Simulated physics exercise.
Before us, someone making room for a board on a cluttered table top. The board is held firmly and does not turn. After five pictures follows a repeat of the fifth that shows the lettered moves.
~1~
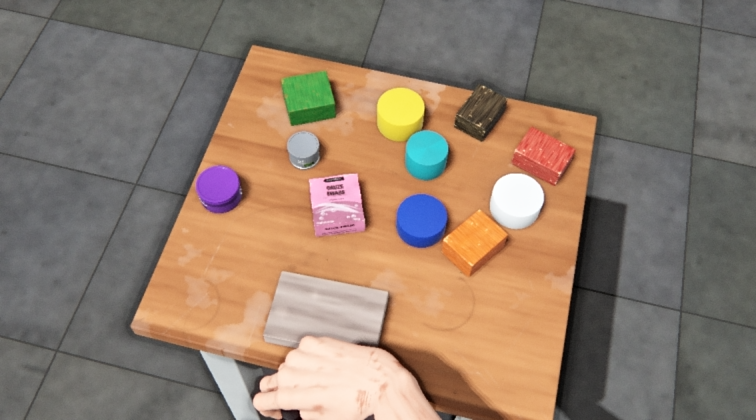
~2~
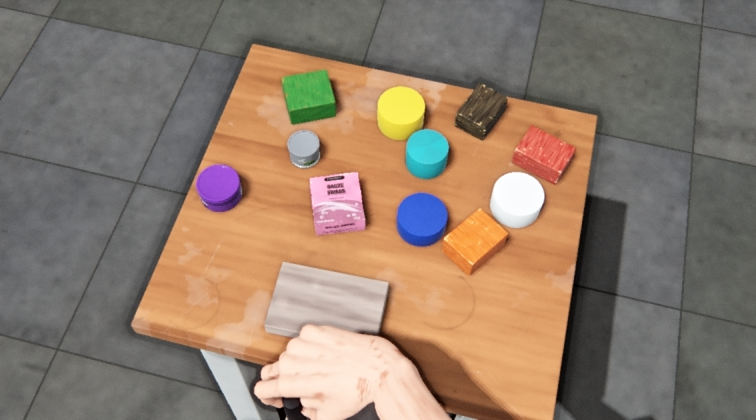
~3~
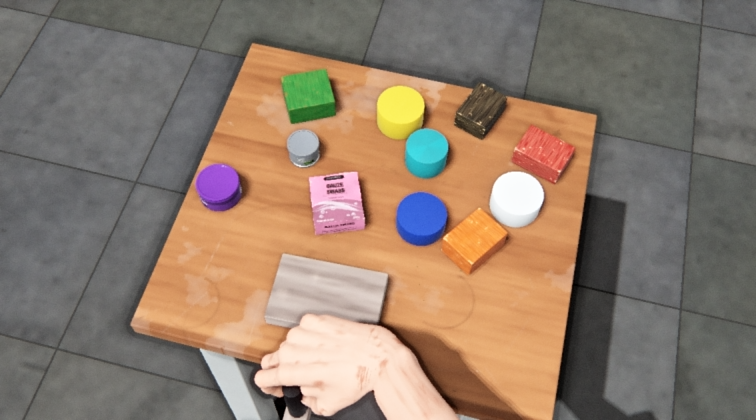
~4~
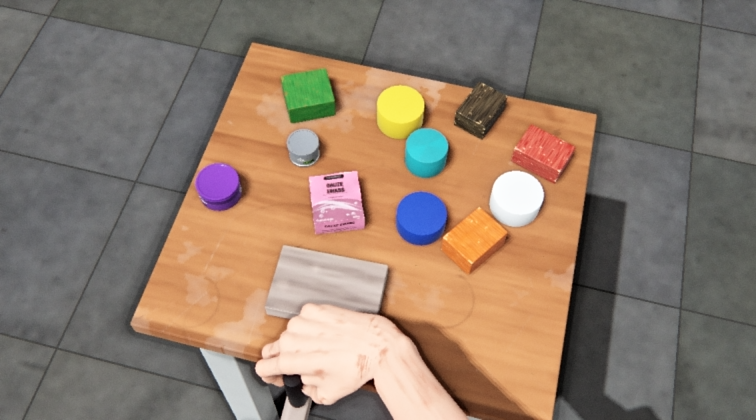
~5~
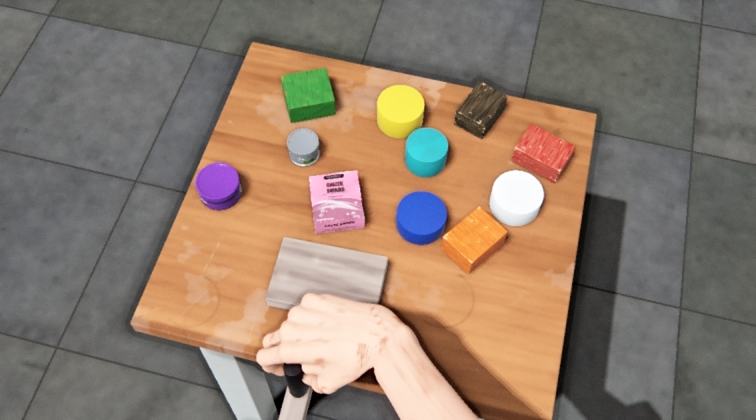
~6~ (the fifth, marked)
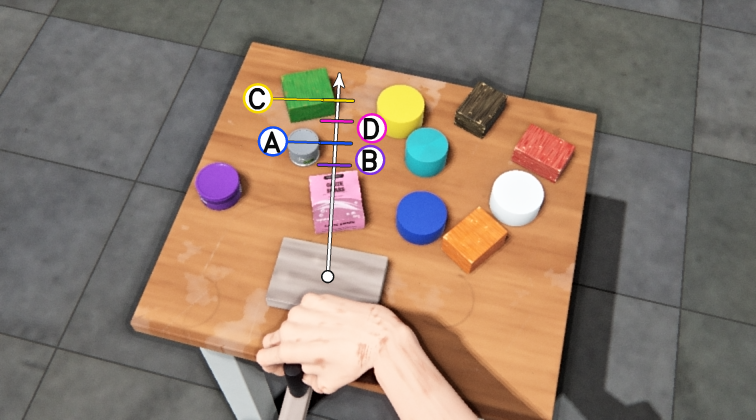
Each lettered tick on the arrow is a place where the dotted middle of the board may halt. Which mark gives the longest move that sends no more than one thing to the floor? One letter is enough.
Up to mark C.
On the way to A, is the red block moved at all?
By then, no.
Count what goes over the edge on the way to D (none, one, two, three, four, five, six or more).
By then, none.
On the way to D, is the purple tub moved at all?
No.
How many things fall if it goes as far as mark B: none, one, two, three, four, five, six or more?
In all, none.
On the marked copy, A at (335, 143); B at (334, 165); C at (338, 100); D at (337, 121); the arrow from (328, 277) to (340, 74); the white dot at (328, 277).
Taking C. A third of the way, board (332, 212); pink box (344, 161); purple tub (219, 186).
Two thirds of the way, board (336, 150); green block (300, 75); pink box (349, 103).
When it is over, board (338, 106); green block (289, 45); pink box (353, 62); none fallen.
As for the rest, A is within the limit but short; B is within the limit but short; D is within the limit but short.
